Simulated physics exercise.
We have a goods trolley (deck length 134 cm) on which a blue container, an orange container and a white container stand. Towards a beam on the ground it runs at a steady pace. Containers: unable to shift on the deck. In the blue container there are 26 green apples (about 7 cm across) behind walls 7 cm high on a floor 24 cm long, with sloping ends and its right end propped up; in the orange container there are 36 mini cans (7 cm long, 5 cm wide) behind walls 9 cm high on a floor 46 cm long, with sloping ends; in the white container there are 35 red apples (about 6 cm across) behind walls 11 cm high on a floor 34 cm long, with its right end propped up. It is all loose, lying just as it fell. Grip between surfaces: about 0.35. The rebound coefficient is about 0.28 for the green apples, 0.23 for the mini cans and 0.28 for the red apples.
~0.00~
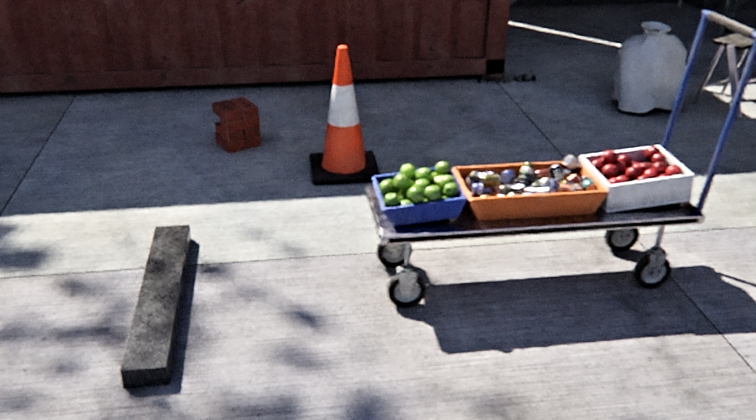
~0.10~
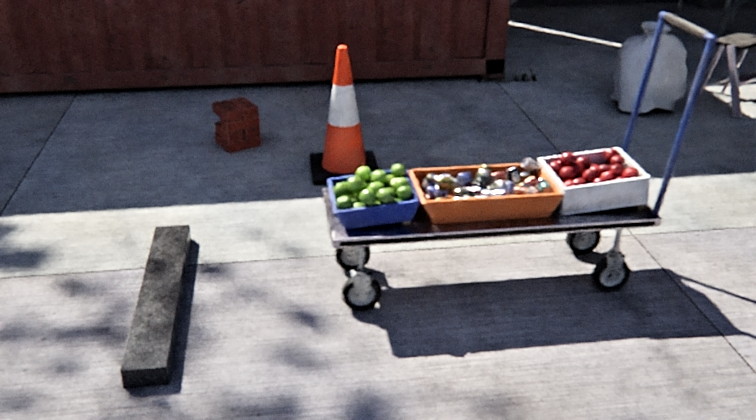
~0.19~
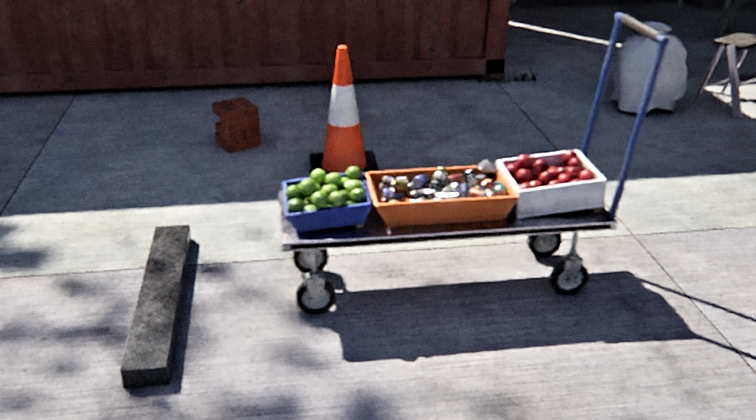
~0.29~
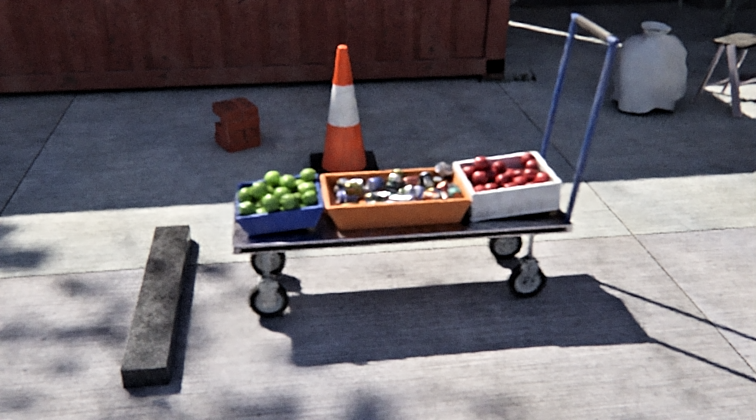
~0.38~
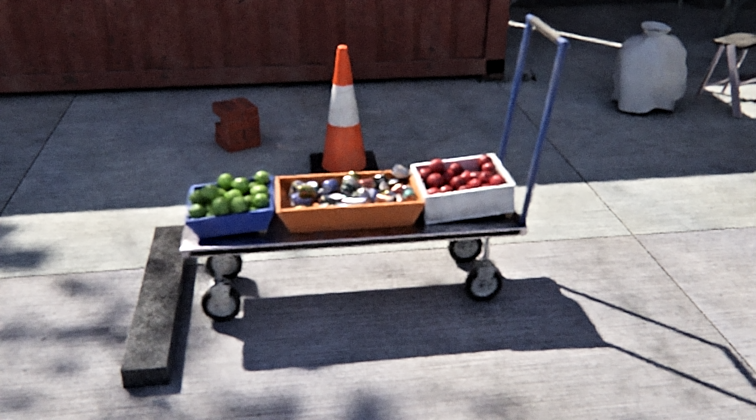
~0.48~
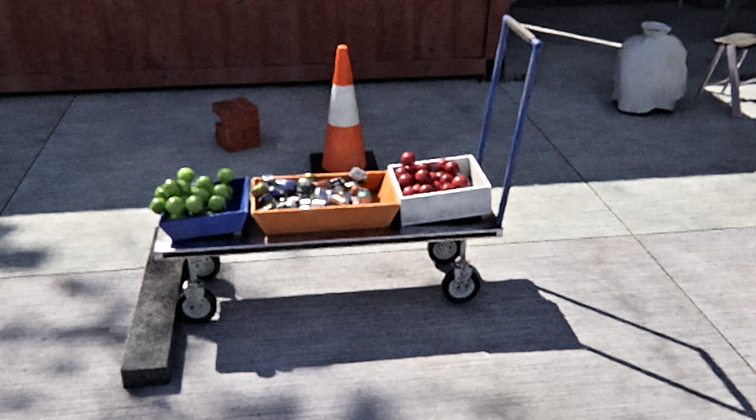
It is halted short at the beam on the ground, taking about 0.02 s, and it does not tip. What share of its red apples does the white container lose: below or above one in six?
Fewer than one out of six get out.
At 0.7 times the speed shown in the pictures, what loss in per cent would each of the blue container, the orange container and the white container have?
In that case the blue container sheds 20 per cent, the orange container 0 per cent and the white container 0 per cent.
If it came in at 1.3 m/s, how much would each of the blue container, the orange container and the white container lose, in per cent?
In that case the blue container sheds 20 per cent of its load, the orange container 0 per cent, and the white container 0 per cent.
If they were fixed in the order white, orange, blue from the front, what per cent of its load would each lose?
Blue container 30 %, orange container 0 %, white container 10 %.
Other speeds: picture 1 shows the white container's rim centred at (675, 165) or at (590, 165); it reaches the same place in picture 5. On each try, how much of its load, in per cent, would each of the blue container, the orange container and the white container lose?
Blue container: 40 / 30 percent; orange container: 10 / 0 percent; white container: 10 / 0 percent.
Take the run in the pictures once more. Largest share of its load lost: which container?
The blue container is the one.
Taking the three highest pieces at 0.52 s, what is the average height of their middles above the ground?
58 cm.
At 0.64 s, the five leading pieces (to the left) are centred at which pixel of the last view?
Close to (130, 207).
After 0.52 s, 3 of 26 out of the blue container, 1 of 36 out of the orange container and 0 of 35 out of the white container.
After 0.64 s, 8 of 26 out of the blue container, 1 of 36 out of the orange container and 2 of 35 out of the white container.
After 0.87 s, 8 of 26 out of the blue container, 1 of 36 out of the orange container and 2 of 35 out of the white container.
Final count (at 1.38 s), 9 of 26 out of the blue container, 2 of 36 out of the orange container and 2 of 35 out of the white container. Asked share, 2 of 35, 6 per cent.
